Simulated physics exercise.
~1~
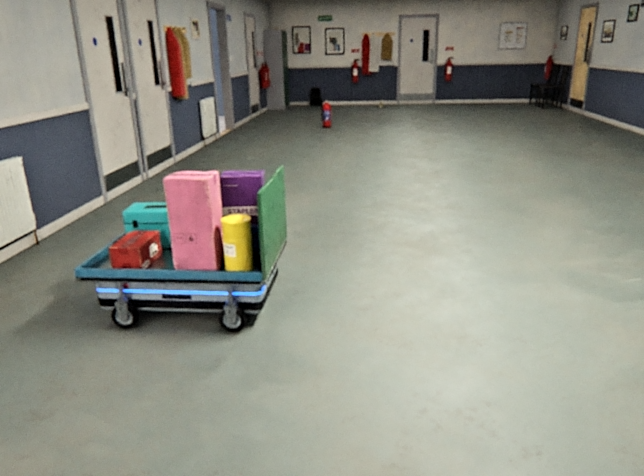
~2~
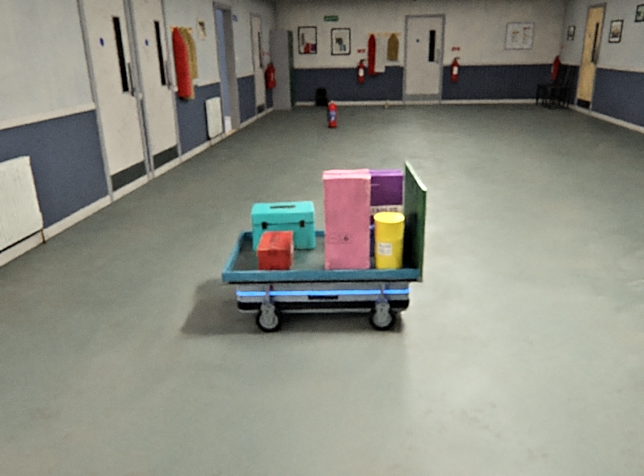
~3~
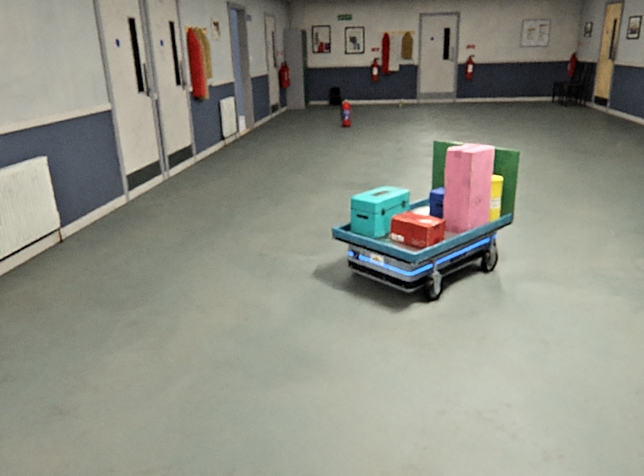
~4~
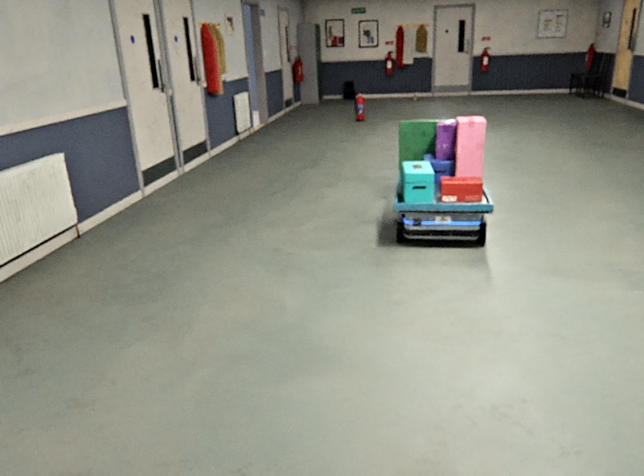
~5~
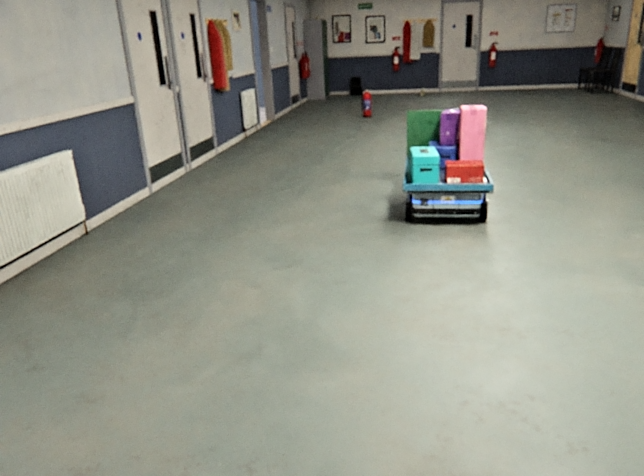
A flat cart with a tall green board at one end rolls across the grey floor of a long hall, seen from slightly above, with doors along the left wall and a red fire extinguisher standing far off. On its deck sit a turquoise toolbox, a red parcel, an upright pink box, a purple box and a yellow canister. The cart travels right, then curves away from the viewer, bringing a blue toolbox into view and hiding the canister. It heads deeper into the hall, its back to us, and ends farther off with the pink box still upright.
